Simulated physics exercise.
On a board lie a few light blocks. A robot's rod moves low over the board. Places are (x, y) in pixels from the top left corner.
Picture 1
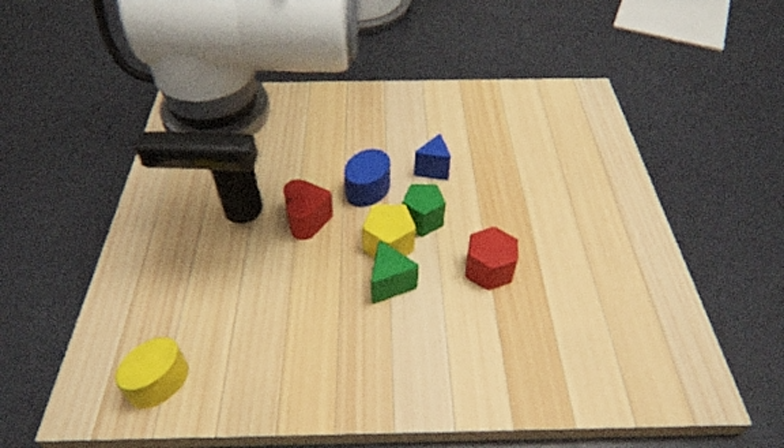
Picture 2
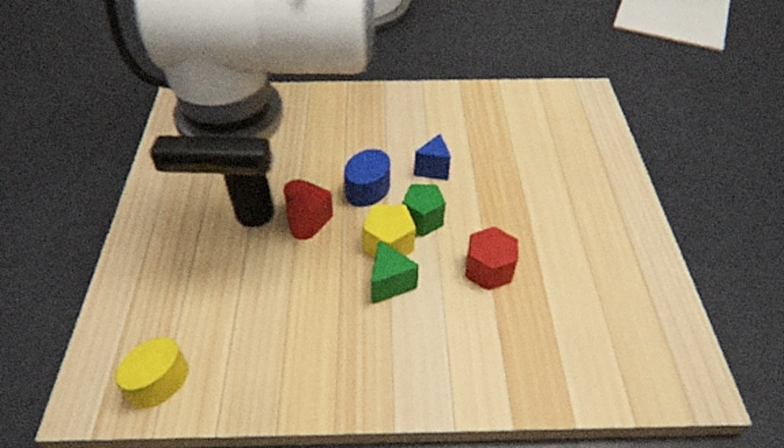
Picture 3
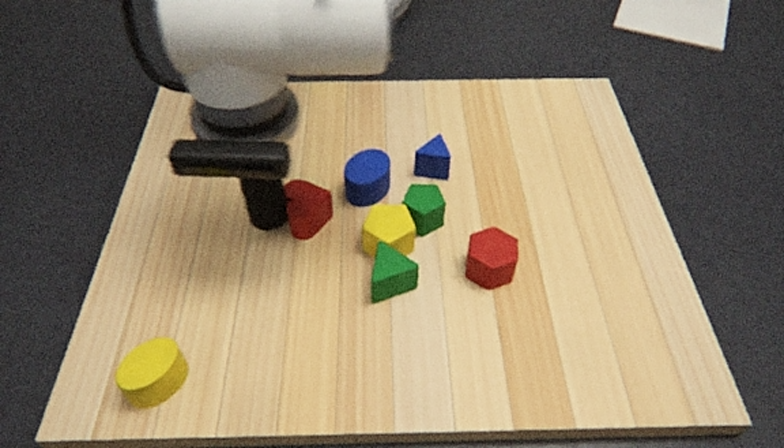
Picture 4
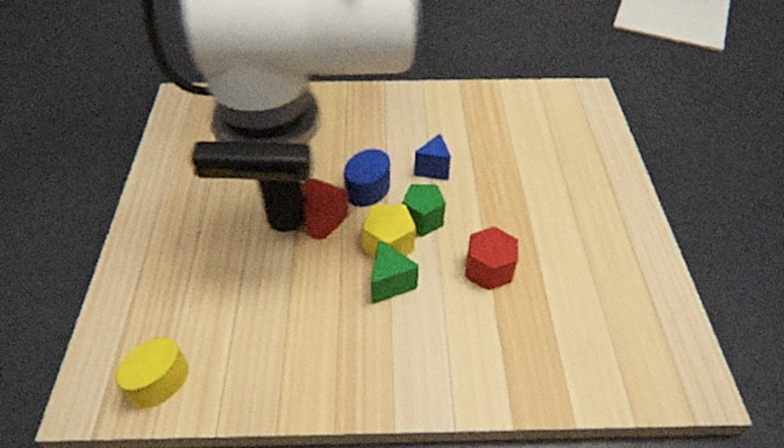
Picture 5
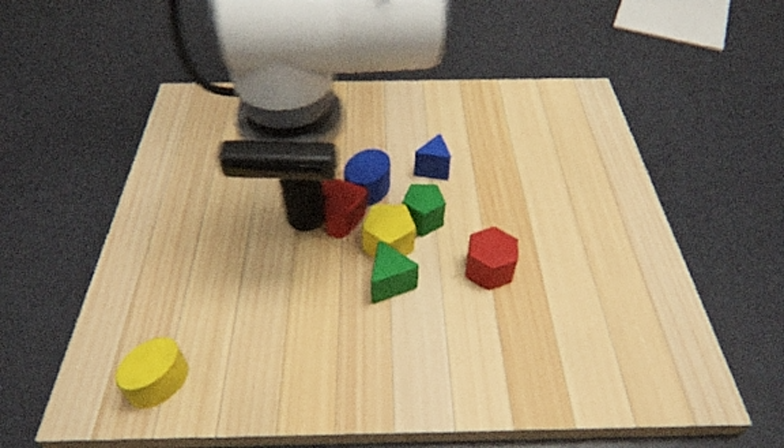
A white robot arm with a black rod hangs over the upper left of a pale wooden board on a dark surface, seen from above at an angle. A red heart, blue oval and triangle, yellow and green pentagons, green triangle and red hexagon sit around the middle, with a yellow disc at lower left. The arm moves right and its rod pushes the heart toward the yellow pentagon.
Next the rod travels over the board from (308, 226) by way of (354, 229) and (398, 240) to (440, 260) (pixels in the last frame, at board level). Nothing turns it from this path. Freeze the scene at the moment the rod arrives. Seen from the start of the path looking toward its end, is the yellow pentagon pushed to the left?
The answer is no.
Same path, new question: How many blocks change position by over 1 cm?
Three or more move.
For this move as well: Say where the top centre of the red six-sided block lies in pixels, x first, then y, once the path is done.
The answer is (517, 251).
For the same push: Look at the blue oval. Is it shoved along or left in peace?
It's moved.
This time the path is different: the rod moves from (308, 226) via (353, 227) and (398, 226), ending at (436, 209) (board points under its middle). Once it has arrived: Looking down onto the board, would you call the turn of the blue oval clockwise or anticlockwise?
Its rotation is counterclockwise.
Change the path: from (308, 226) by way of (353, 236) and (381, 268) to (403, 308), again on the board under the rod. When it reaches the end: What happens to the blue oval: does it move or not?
That block moves.
On the path given first. One third of the way, rod (354, 220); red heart (386, 193); blue oval (381, 158), turned 35° anticlockwise; yellow pentagon (408, 227), turned 40° clockwise.
Two thirds of the way, rod (400, 232); red heart (410, 190), turned 50° anticlockwise; blue oval (382, 157), turned 35° anticlockwise; yellow pentagon (440, 241), turned 60° clockwise; green pentagon (453, 195), turned 15° anticlockwise.
At the end, rod (441, 252); red heart (410, 190), turned 55° anticlockwise; blue oval (382, 157), turned 35° anticlockwise; yellow pentagon (471, 271), turned 90° clockwise; green pentagon (453, 195), turned 15° anticlockwise; red six-sided block (517, 251), turned 20° anticlockwise.
